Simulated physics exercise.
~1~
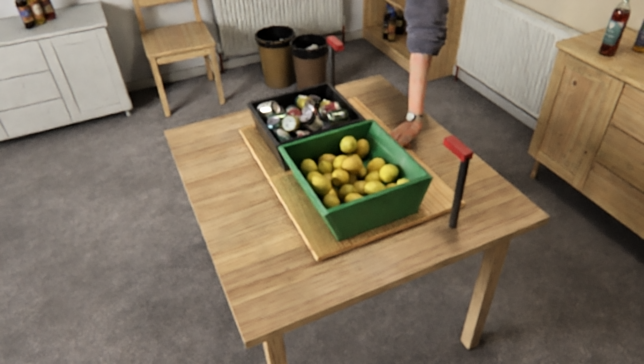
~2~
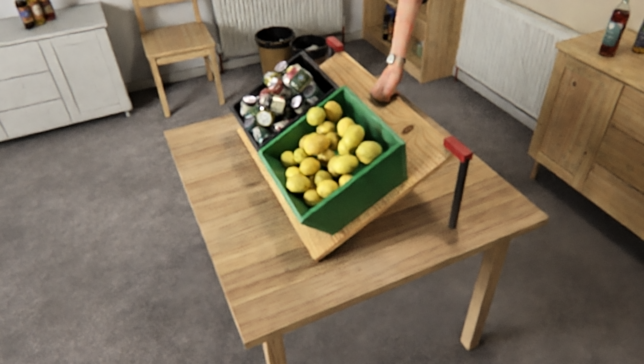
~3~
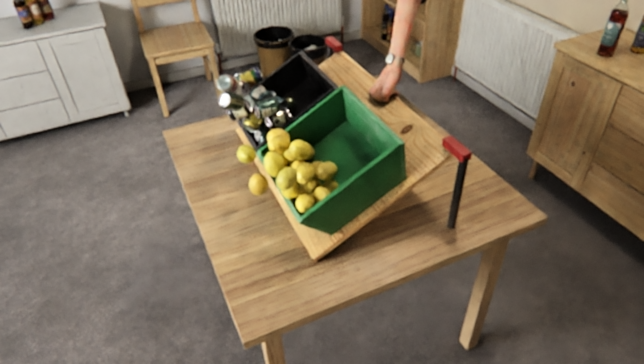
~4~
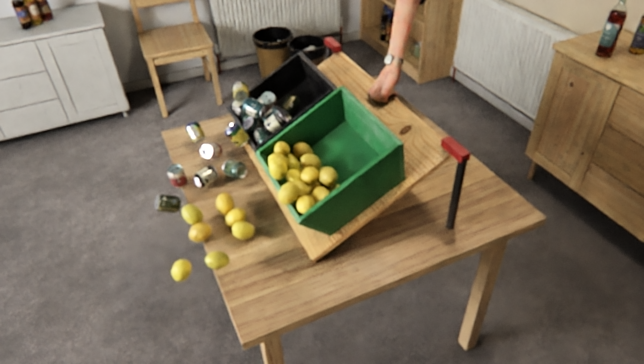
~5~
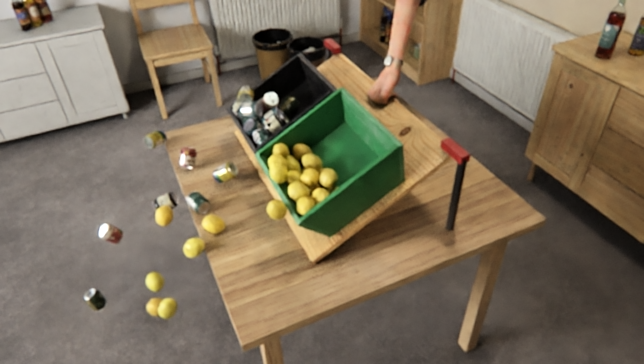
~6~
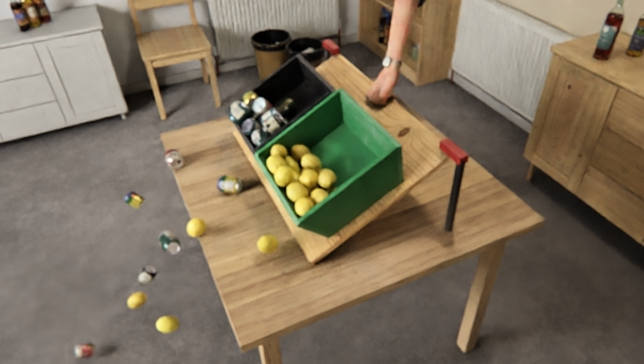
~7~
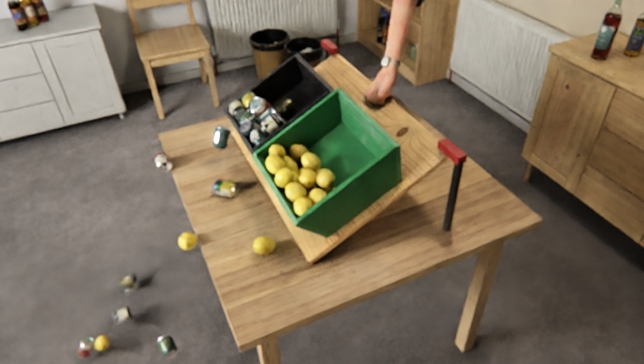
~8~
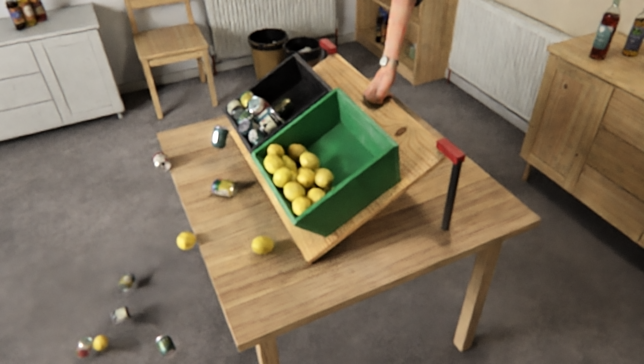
In a room with a grey carpet, a hand tips up a board on a wooden table until it rests against red-topped stops, and some lemons and small cans fly leftward out of its green and black boxes, ending scattered on the table and floor while many stay inside.
